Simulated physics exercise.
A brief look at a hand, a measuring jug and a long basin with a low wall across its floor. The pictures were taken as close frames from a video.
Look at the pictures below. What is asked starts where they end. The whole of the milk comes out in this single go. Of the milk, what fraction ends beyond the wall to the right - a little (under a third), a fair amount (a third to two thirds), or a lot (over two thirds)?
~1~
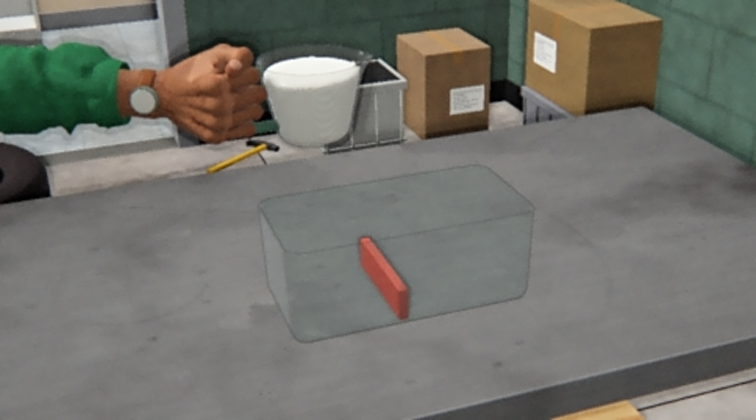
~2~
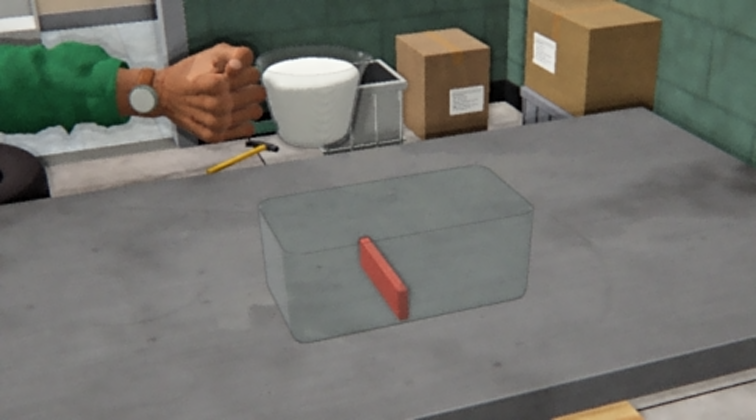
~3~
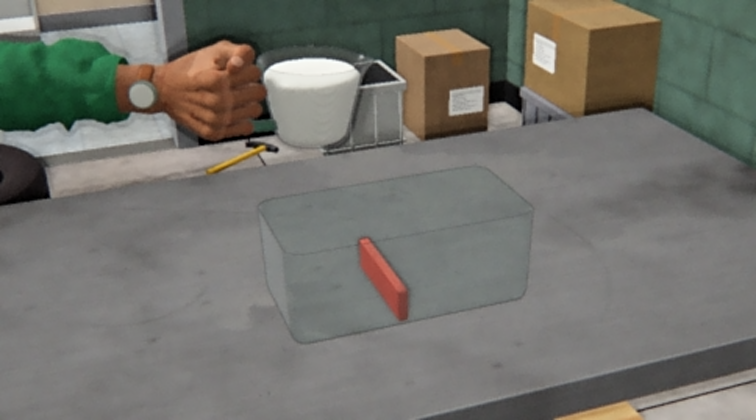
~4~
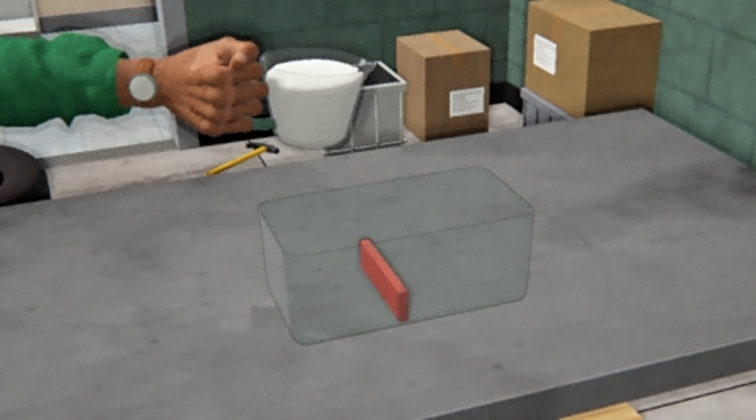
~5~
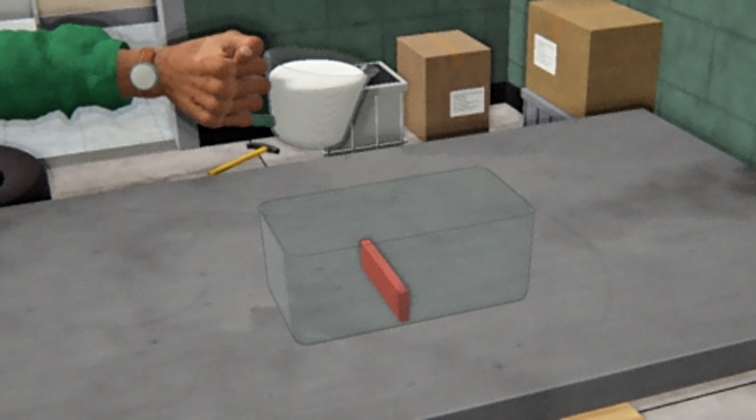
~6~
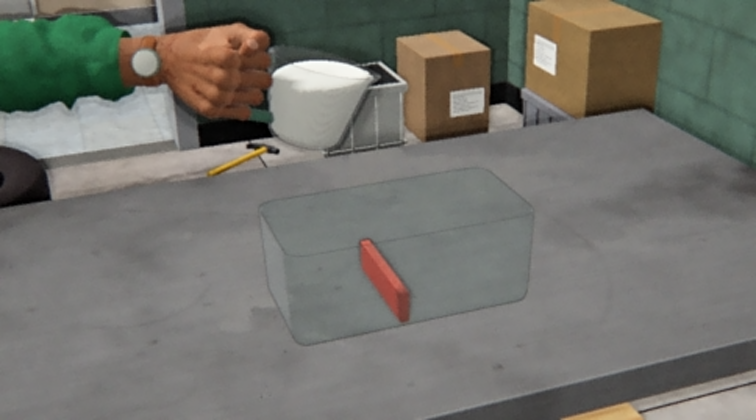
A lot, over two thirds.
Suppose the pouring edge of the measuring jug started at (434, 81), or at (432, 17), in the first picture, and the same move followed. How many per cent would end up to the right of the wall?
Close to 95 % for the first start and close to 75 % for the second.
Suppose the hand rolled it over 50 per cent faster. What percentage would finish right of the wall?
I'd say roughly 90 in every hundred ends up there.
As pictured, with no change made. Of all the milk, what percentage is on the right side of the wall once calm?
I'd put it at around 90 %.
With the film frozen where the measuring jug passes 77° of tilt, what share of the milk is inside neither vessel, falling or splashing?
Something like 30 per cent of it.
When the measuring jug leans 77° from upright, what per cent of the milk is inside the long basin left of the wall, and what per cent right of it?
Left part: Around 0 %. Right part: Around 15 %.
A moment on, the measuring jug is tipped on its side and 53 per cent is still to pour, 0 is left of the wall and 16 right of it.
Next, the measuring jug is tipped right over and 5 per cent is still to pour, 4 is left of the wall and 80 right of it.
Then the measuring jug is tipped right over and 0 per cent is still to pour, 8 is left of the wall and 91 right of it.
Later the measuring jug is tipped right over and 0 per cent is still to pour, 8 is left of the wall and 91 right of it.
In the end 8 per cent lies left of the wall, 91 right of it and 1 outside.
